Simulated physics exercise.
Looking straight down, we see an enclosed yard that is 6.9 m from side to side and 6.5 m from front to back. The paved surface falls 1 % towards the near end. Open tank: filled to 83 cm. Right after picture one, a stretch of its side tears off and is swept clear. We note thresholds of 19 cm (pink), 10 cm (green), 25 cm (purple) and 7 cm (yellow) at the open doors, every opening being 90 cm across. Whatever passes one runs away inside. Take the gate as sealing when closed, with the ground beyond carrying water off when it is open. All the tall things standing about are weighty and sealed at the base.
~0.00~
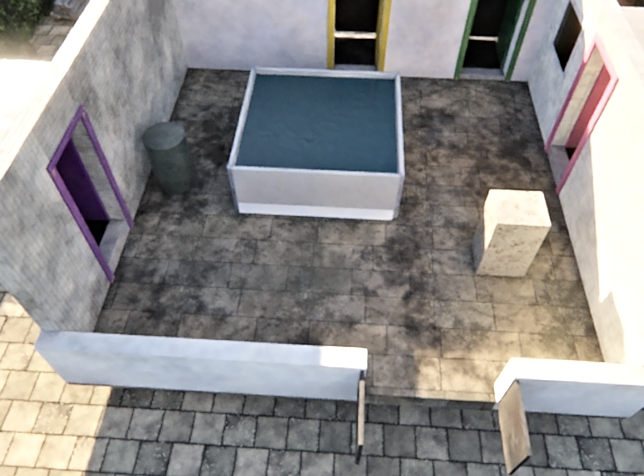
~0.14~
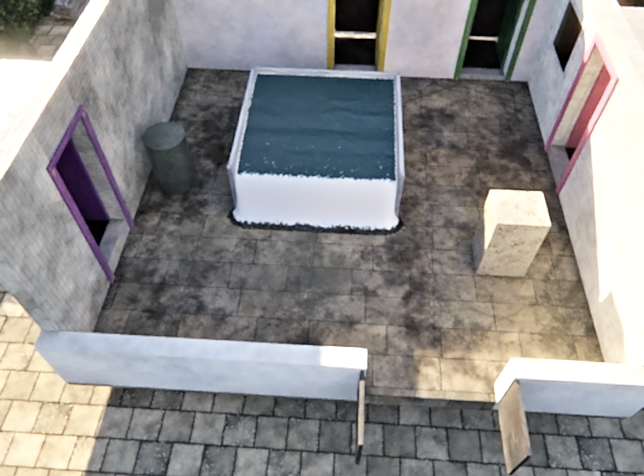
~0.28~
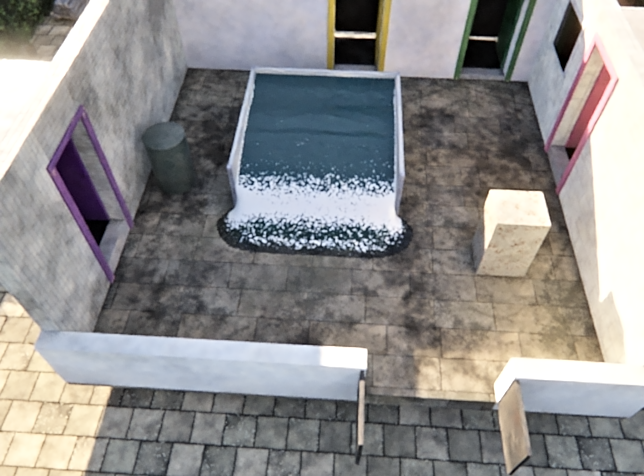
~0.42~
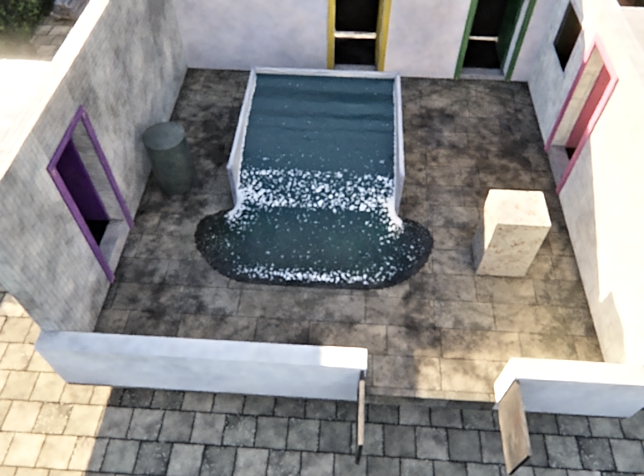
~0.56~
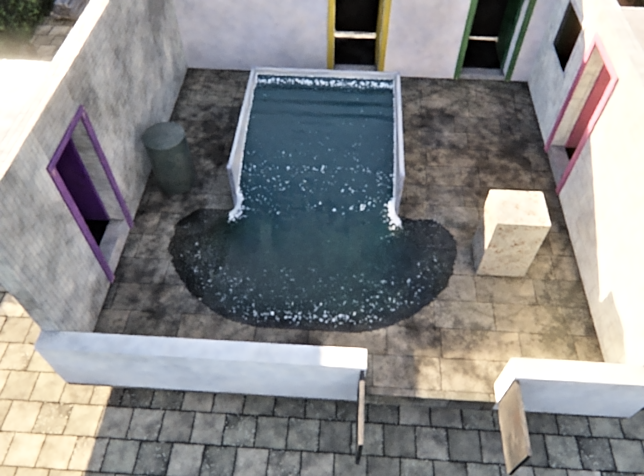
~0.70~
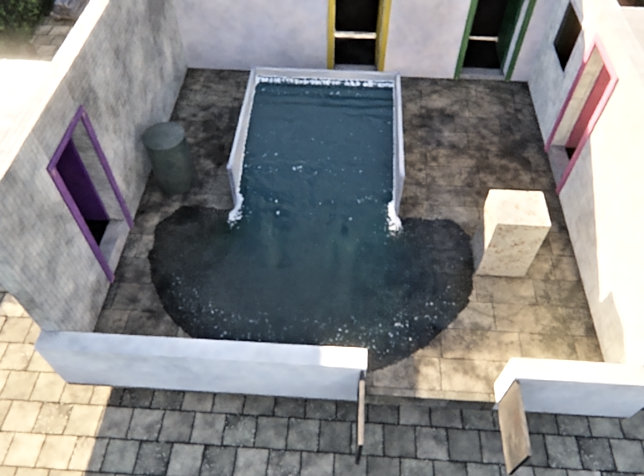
Dark blue-green water pours from the open near side of a white-walled tank, foaming white at first, then spreading in a widening rounded pool across the stone paving towards the low front wall. The walled yard is seen from high above by a still camera. A grey-green cylinder and purple doorway stand left, a pale block and pink doorway right, yellow and green doorways behind.
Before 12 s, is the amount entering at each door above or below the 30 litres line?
Pink door: Within the allowance. Green door: Within the allowance. Purple door: Within the allowance. Yellow door: Within the allowance.
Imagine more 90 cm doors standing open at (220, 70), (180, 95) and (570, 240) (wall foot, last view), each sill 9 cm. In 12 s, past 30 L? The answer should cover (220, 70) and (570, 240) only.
Result in order - more than that, then not enough.
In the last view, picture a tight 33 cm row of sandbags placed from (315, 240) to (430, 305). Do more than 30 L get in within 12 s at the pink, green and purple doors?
Result: Pink door inside the limit; green door beyond the limit; purple door inside the limit.
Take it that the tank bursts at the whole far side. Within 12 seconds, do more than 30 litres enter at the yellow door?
Note: Yellow door, beyond the limit.
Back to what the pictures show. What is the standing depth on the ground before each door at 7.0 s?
Door by door in cm, pink shows 5, green shows 11, purple shows 14, yellow shows 4.
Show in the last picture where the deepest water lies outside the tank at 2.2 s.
Close to pixel (98, 359).
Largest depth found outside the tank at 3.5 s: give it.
Up to near 42 cm.
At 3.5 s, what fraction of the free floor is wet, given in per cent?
About 55 per cent.
After 1.4 s water covers 40 % of the floor and is deepest (55 cm) near (289, 358); pink door not reached, green door not reached, purple door 5 cm at the sill, 0 L in, yellow door not reached.
After 2.2 s water covers 40 % of the floor and is deepest (63 cm) near (98, 359); pink door not reached, green door not reached, purple door 10 cm at the sill, 0 L in, yellow door not reached.
After 3.5 s water covers 55 % of the floor and is deepest (42 cm) near (164, 198); pink door not reached, green door not reached, purple door 24 cm at the sill, 0 L in, yellow door not reached.
After 7.0 s water covers 95 % of the floor and is deepest (18 cm) near (89, 346); pink door 5 cm at the sill, 0 L in, green door 11 cm at the sill, 5 L in, purple door 14 cm at the sill, 1 L in, yellow door 4 cm at the sill, 0 L in.
After 12.0 s water covers 95 % of the floor and is deepest (14 cm) near (553, 225); pink door 11 cm at the sill, 0 L in, green door 9 cm at the sill, 7 L in, purple door 8 cm at the sill, 1 L in, yellow door 7 cm at the sill, 8 L in.
